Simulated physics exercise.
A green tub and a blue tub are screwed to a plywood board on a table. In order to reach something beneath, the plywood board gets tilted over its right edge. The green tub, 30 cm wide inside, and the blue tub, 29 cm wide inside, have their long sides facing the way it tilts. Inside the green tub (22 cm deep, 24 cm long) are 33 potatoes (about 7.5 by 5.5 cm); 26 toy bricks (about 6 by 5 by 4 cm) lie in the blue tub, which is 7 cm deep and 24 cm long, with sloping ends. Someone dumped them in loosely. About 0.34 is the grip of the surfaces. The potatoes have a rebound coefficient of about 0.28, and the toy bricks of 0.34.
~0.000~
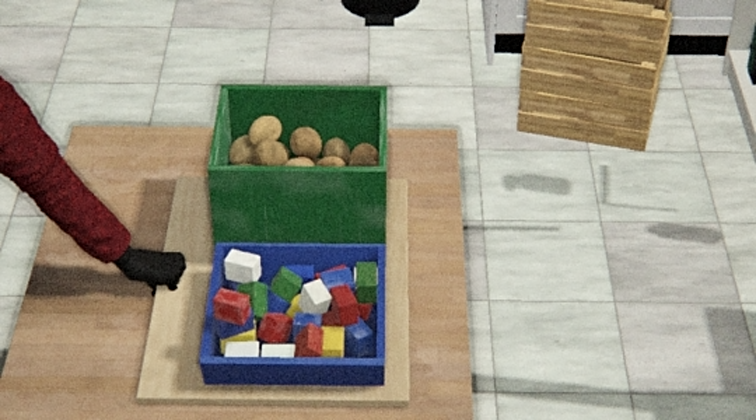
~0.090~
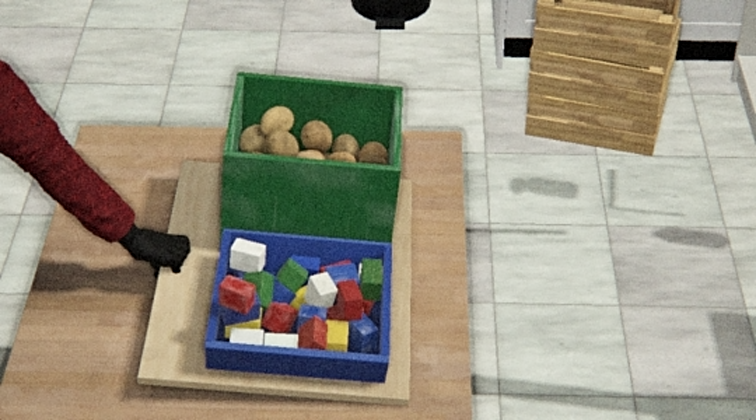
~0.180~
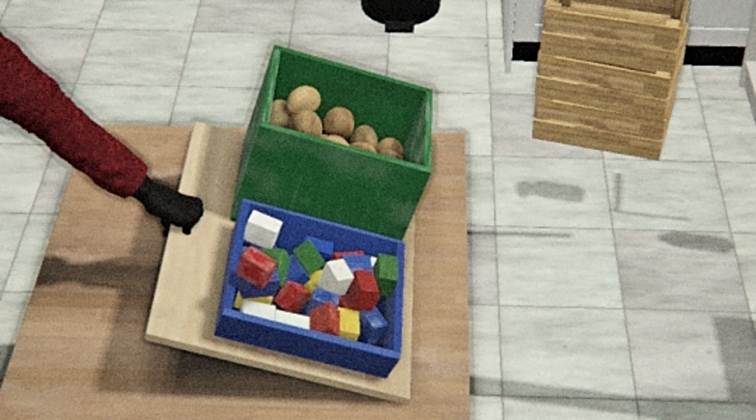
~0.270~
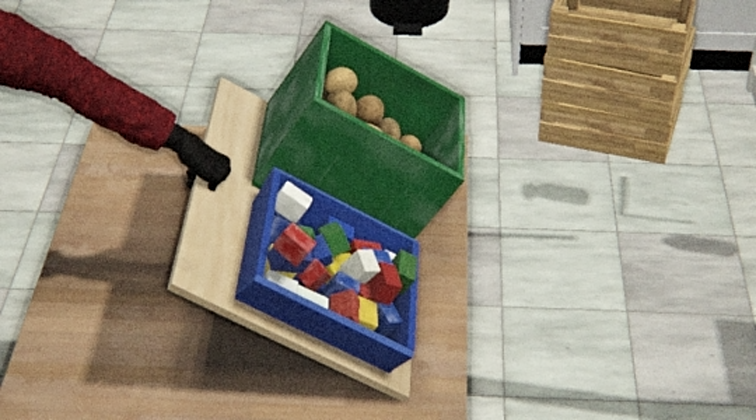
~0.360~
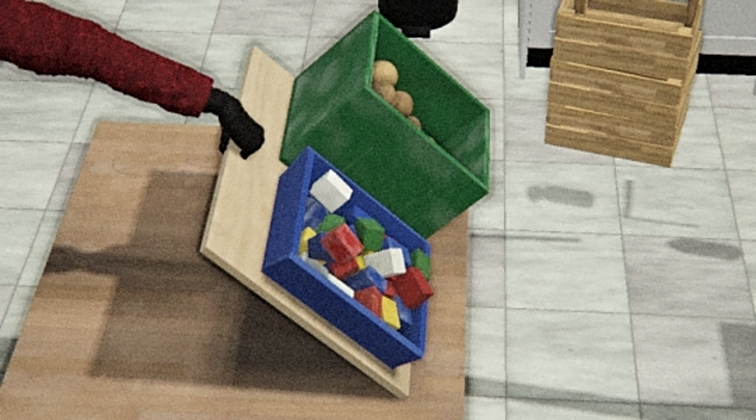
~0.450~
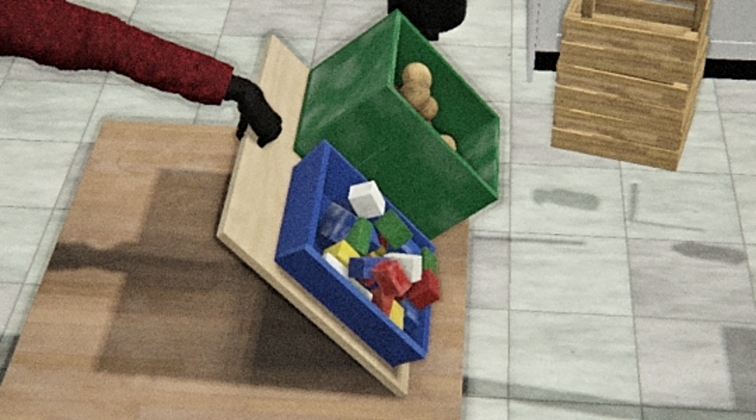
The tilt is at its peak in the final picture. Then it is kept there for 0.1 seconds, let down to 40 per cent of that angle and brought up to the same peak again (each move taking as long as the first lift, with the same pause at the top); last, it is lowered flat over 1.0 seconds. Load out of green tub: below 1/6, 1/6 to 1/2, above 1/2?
Below 1/6.
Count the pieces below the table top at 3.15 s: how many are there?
Piece count: Some 3.
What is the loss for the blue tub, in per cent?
Blue tub: 10%.
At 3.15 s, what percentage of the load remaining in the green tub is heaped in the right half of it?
About 70%.
After 0.88 s, tilt 25°; 0 of 33 out of the green tub and 3 of 26 out of the blue tub.
After 1.42 s, tilt 49°; 0 of 33 out of the green tub and 3 of 26 out of the blue tub.
After 2.18 s, tilt 15°; 0 of 33 out of the green tub and 3 of 26 out of the blue tub.
Outcome (at 3.15 s), 0 of 33 out of the green tub and 3 of 26 out of the blue tub. Asked share, 0 of 33, 0 per cent.
